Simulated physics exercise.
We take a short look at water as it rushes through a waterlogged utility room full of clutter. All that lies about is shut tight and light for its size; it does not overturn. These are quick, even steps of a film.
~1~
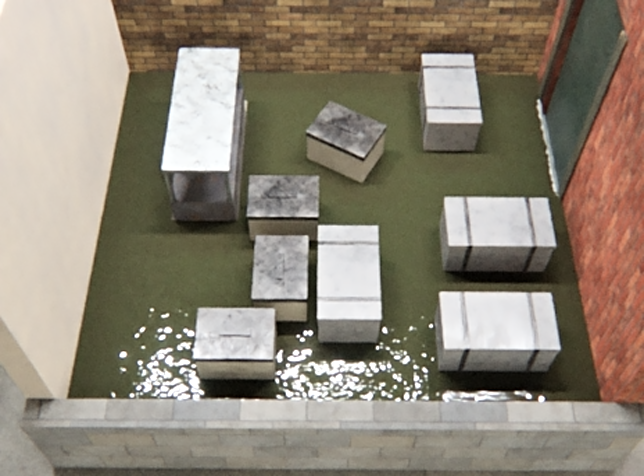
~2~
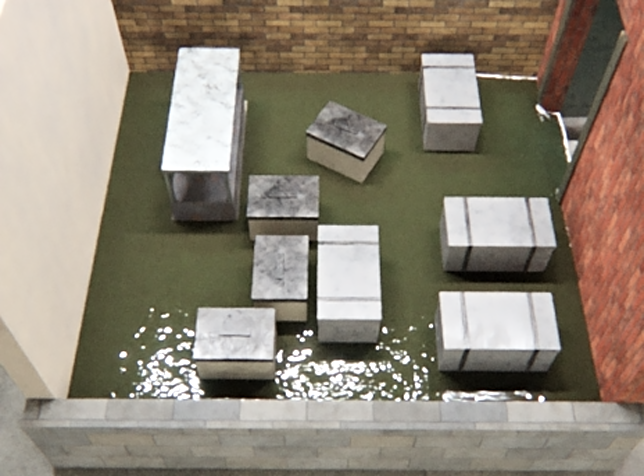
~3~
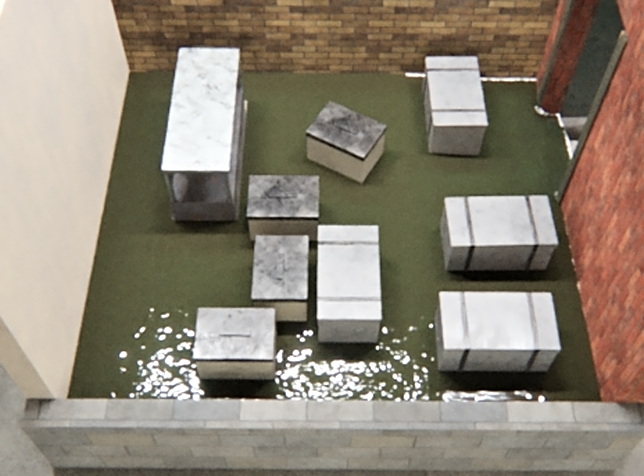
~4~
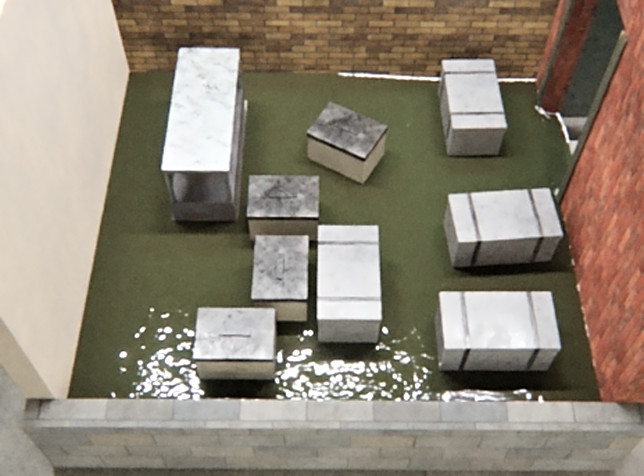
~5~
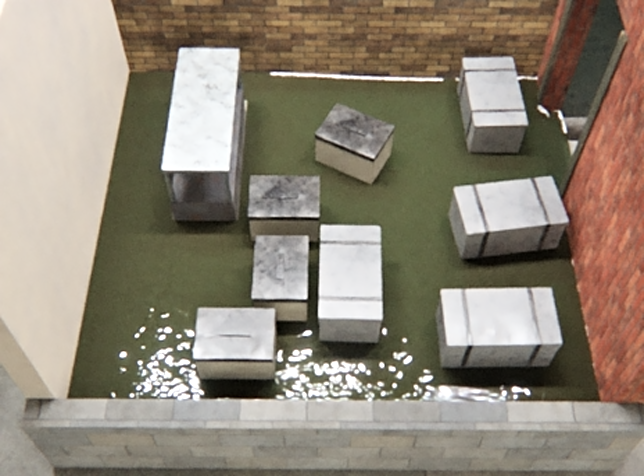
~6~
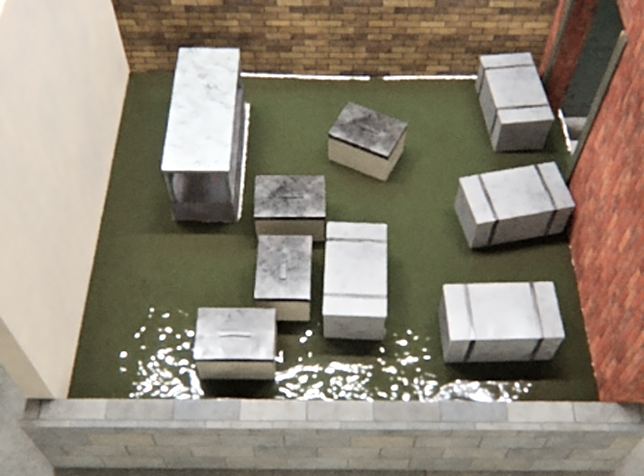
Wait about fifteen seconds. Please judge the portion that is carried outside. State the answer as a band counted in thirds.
Answer: Between one and two thirds.
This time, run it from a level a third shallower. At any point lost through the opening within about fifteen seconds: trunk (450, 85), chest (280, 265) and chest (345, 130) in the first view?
The first one ends up outside, the second never escapes, the third ends up outside.
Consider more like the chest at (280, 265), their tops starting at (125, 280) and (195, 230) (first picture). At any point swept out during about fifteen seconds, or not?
Taking them in order, the first is remaining and the second is remaining.
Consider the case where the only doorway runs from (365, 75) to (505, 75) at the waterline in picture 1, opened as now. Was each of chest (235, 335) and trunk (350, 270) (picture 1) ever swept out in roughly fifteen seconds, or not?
First one: Never leaves; second one: Leaves the room.
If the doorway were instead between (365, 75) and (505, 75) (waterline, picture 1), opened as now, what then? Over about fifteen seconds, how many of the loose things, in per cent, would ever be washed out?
That comes to 80 per cent of the things.
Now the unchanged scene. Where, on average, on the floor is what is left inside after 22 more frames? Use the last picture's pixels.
What remains is centred near (416, 213).
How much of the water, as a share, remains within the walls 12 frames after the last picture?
I'd say close to 68 percent.
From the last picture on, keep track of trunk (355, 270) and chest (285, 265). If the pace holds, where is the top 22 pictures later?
(441, 153) and (382, 162), give or take.
A moment on, 1 of 8 are out; 7 afloat.
Next, 2 of 8 are out; 6 afloat.
Later, 3 of 8 are out; 5 afloat.
In the end, 4 of 8 are out; 4 afloat.
